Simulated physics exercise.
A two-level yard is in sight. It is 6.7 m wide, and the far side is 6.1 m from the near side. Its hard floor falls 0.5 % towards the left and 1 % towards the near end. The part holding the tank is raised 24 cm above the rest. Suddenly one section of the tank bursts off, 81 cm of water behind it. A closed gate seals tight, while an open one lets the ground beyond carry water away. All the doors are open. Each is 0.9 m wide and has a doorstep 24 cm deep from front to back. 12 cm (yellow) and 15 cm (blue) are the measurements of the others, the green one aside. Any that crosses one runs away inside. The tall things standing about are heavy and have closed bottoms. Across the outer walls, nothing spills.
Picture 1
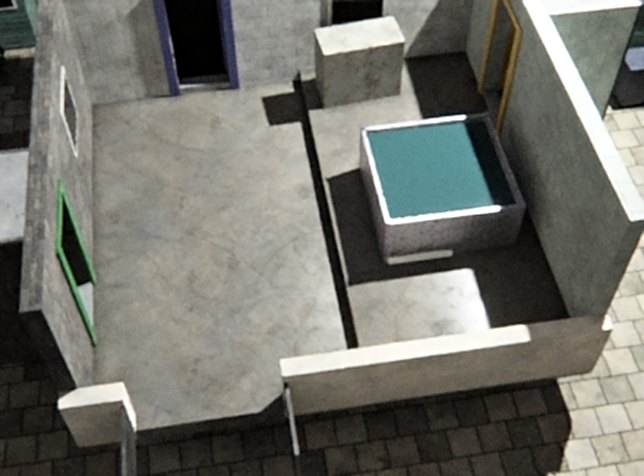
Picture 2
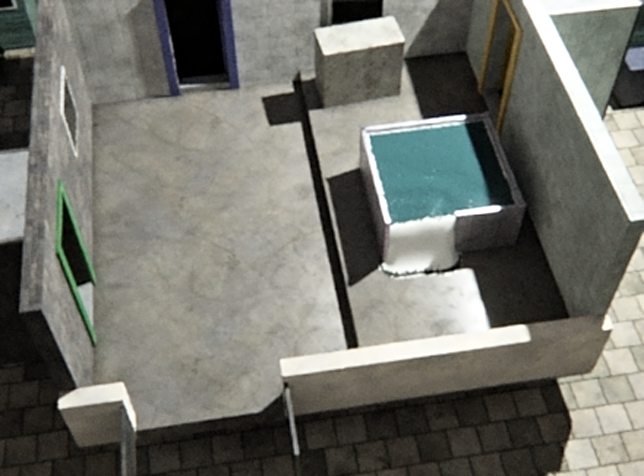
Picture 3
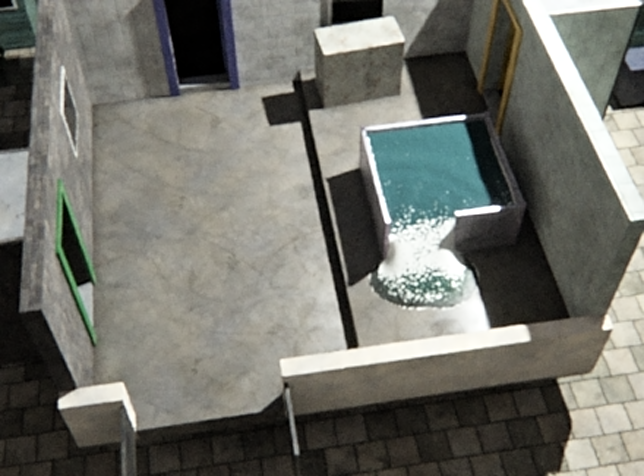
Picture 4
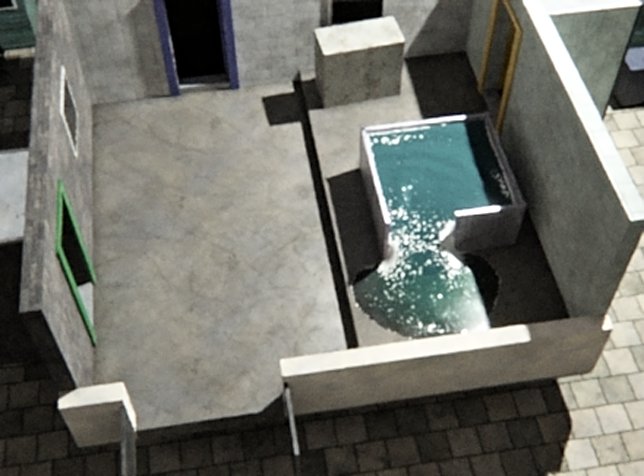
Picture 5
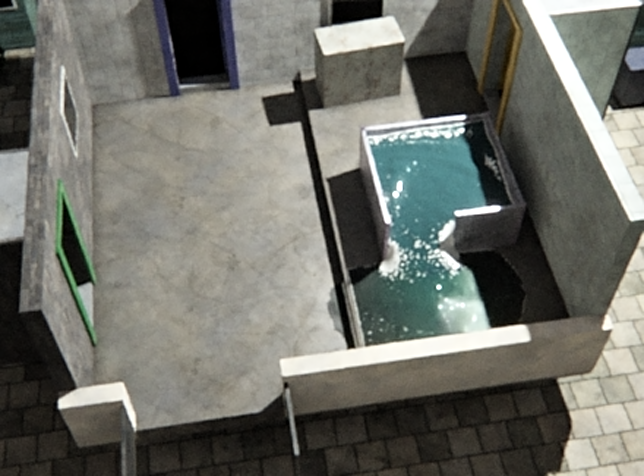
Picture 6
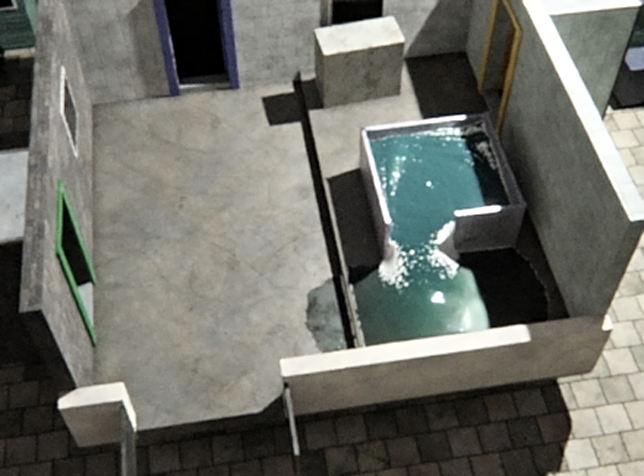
In a walled yard, water pours through a gap in a tank and spreads outside it.
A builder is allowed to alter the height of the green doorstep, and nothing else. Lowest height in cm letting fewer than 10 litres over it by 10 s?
About 16 centimetres.
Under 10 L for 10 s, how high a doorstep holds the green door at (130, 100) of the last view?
Roughly 8.0 cm.
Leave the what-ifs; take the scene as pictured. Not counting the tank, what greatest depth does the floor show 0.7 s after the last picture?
Max depth: Near 50 cm.
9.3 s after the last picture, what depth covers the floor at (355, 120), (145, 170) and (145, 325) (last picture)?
First spot about 1 cm, second about 7 cm, third about 8 cm.
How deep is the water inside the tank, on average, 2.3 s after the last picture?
I'd put it near 32 cm.
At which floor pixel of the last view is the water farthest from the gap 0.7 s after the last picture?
Roughly at (202, 404) in the last view.
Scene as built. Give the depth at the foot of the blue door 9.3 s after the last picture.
6.5 cm.
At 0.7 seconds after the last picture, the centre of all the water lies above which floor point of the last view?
(432, 254) or so.
Then, 0.7 s after the last picture water covers 20 % of the floor, deepest (50 cm) near (438, 360); it has not reached the green door.
Then, 2.3 s after the last picture water covers 40 % of the floor, deepest (32 cm) near (565, 341); 20 cm at the green door, 4 litres in over its 11 cm doorstep.
Then, 9.3 s after the last picture water covers 95 % of the floor, deepest (12 cm) near (95, 420); 8 cm at the green door, 50 litres in over its 11 cm doorstep.
At the green door as built, the water peaked near 20 cm, 2.3 s after the last picture.
Run again over the same 10 s with other heights there, 19 litres in over 14 cm, 2 litres over 19 cm. The limit of 10 litres is kept from about 16 cm up.
